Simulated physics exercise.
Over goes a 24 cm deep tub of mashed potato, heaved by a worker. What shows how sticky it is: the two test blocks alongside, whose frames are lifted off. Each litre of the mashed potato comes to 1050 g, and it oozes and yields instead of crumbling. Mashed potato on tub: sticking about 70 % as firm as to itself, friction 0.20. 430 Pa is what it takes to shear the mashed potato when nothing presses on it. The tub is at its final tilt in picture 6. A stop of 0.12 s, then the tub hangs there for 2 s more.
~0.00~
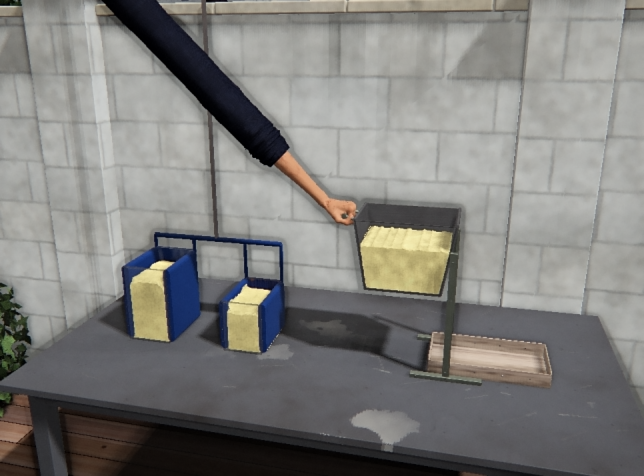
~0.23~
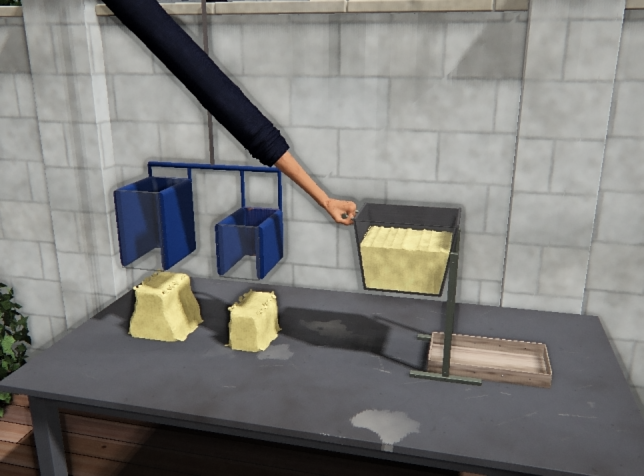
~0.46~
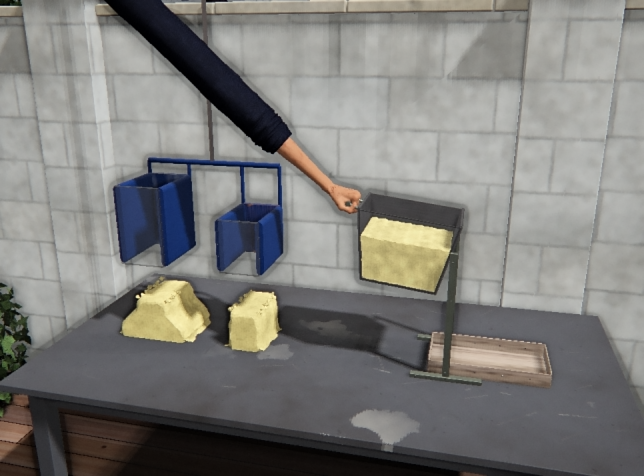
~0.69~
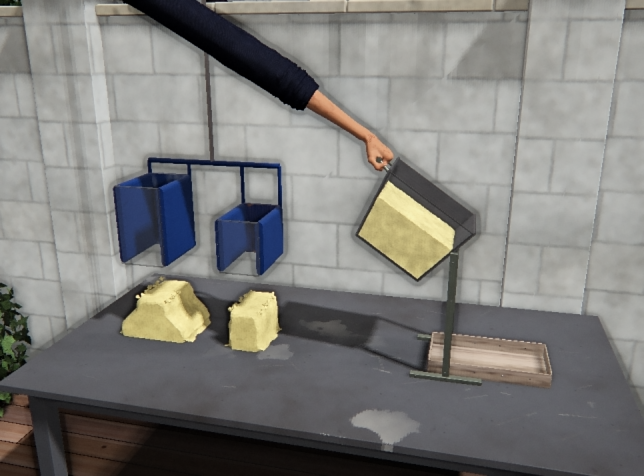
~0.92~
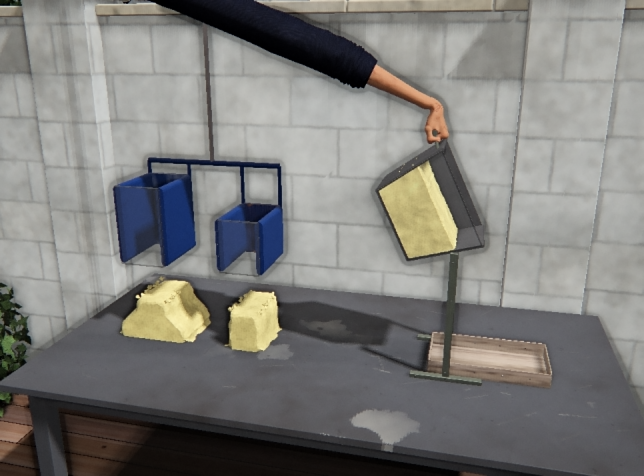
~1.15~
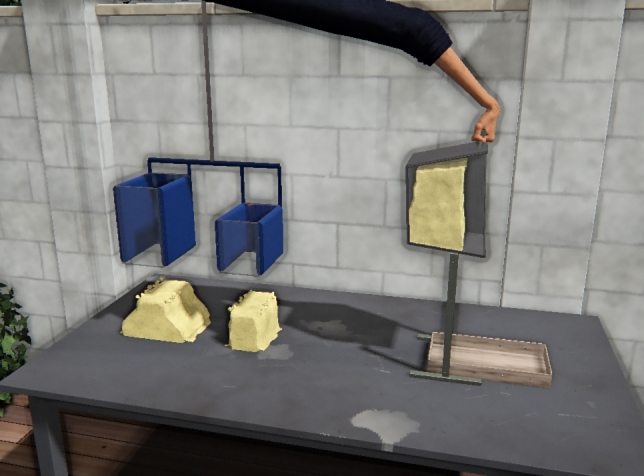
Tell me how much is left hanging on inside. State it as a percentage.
Roughly 49 % is left.
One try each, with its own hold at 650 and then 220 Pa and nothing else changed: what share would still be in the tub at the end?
About 100 % first, about 35 % second.
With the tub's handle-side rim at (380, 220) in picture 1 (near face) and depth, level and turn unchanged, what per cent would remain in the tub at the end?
I'd say around 100 percent would remain in the tub at the end.
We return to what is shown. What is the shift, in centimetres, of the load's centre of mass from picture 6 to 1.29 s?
Something like 6 cm, I'd say.
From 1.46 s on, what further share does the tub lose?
About 22 percent.
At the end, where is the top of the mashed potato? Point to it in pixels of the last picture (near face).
Looking at the last picture, I'd put it at about (435, 218).
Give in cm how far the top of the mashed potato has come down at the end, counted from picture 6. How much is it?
The top ends up some 17 cm below its level in the last picture.
After 1.29 s, the tub is at 87 degrees and holds 100 %.
After 1.46 s, the tub is at 87 degrees and holds 70 %.
After 1.63 s, the tub is at 87 degrees and holds 51 %.
After 1.80 s, the tub is at 87 degrees and holds 49 %.
After 3.15 s, at the end, the tub is at 87 degrees and holds 49 %.
